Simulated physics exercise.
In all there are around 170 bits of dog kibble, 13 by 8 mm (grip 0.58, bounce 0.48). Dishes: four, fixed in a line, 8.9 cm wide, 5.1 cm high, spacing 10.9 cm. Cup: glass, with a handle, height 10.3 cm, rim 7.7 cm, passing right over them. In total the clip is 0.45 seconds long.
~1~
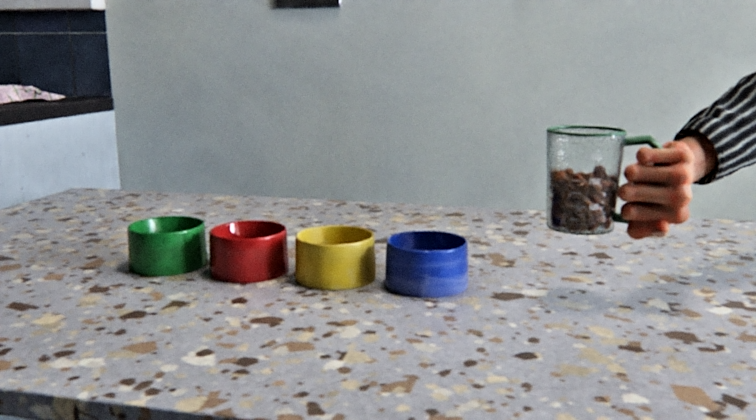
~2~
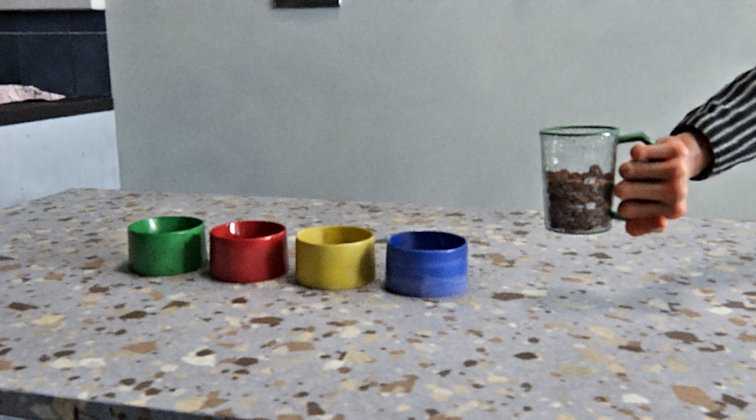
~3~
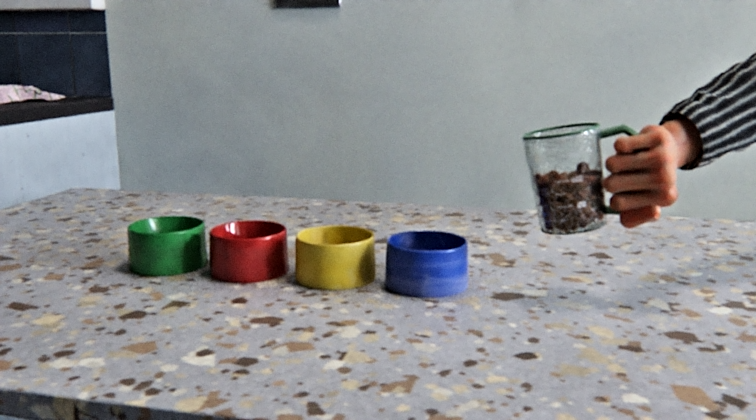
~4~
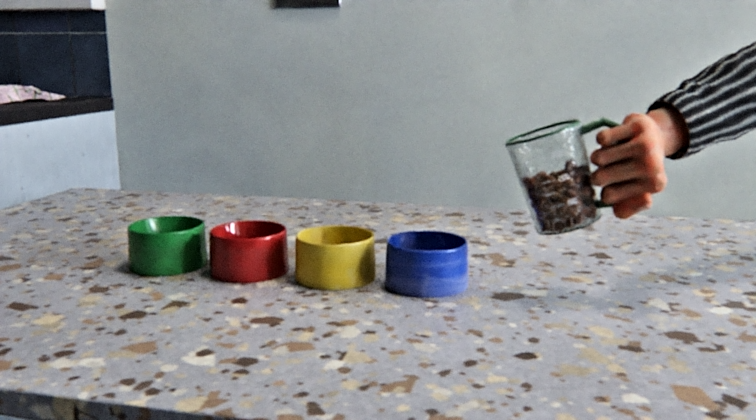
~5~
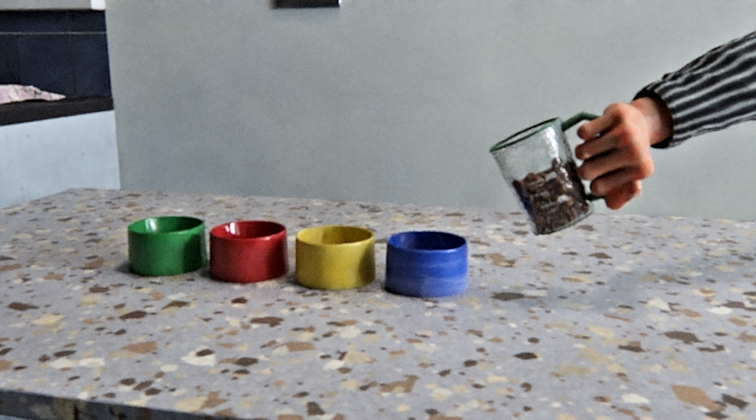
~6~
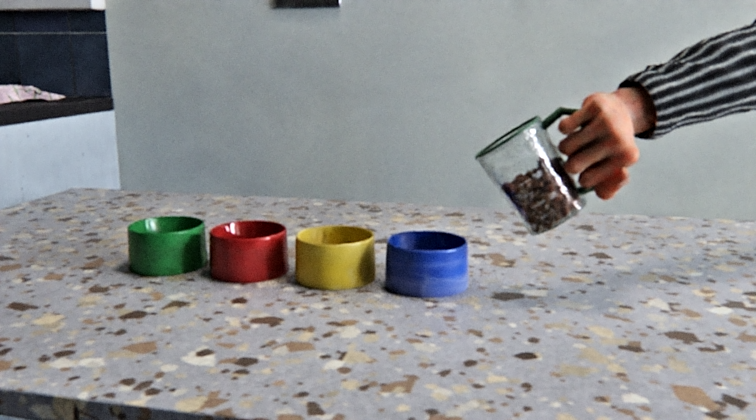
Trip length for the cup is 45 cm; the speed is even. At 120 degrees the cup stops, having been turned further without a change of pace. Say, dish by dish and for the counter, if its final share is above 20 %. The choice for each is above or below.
In order: Red dish: I expect its count to stay within a fifth of the total, blue dish: I expect its count to stay within a fifth of the total, green dish: I expect its count to stay within a fifth of the total, yellow dish: I expect its count to outstrip a fifth of the total, counter: I expect its count to stay within a fifth of the total.
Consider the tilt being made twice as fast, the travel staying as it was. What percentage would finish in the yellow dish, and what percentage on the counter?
In that case I'd put yellow at 0 and the counter at 10.
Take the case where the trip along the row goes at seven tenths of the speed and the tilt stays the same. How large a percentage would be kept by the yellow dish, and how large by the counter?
Shares: Yellow 0, counter 30.
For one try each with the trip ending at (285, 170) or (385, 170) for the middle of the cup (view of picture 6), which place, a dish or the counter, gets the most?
Yellow, then yellow.
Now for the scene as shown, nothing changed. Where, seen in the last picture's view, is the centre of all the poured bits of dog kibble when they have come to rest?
I'd put it at about (333, 259).
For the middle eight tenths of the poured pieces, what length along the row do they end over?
About 7 cm.
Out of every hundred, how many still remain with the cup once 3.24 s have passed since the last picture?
Somewhere near 0 per cent.
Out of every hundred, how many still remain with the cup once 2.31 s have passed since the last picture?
I'd put it at roughly 0 per cent.
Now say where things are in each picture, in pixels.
In the first picture, cup at (583, 179), tilt 0 degrees, lip at (548, 130), moved 0.0 cm; middle of the pieces at (578, 202); blue dish at (427, 241); yellow dish at (335, 235); red dish at (248, 230); green dish at (166, 225).
In the second picture, cup at (578, 179), tilt 3 degrees, lip at (541, 132), moved 0.4 cm; middle of the pieces at (575, 202).
In the third picture, cup at (567, 179), tilt 11 degrees, lip at (524, 137), moved 1.6 cm; middle of the pieces at (567, 201).
In the fourth picture, cup at (556, 178), tilt 19 degrees, lip at (507, 143), moved 2.8 cm; middle of the pieces at (559, 201).
In the fifth picture, cup at (544, 178), tilt 26 degrees, lip at (491, 149), moved 4.0 cm; middle of the pieces at (550, 199).
In the sixth picture, cup at (533, 177), tilt 34 degrees, lip at (477, 156), moved 5.2 cm; middle of the pieces at (542, 198); blue dish at (427, 241); yellow dish at (335, 235); red dish at (248, 230); green dish at (166, 225).
Then, 1.39 s after the last picture, tilt 120 degrees; cup holds 5 %, yellow 85 %.
Then, 2.31 s after the last picture, tilt 120 degrees; cup holds 0 %, yellow 85 %.
Then, 3.24 s after the last picture, tilt 120 degrees; cup holds 0 %, yellow 85 %.
In the end, red 0 %, blue 0 %, green 0 %, yellow 85 %, counter 10 %.
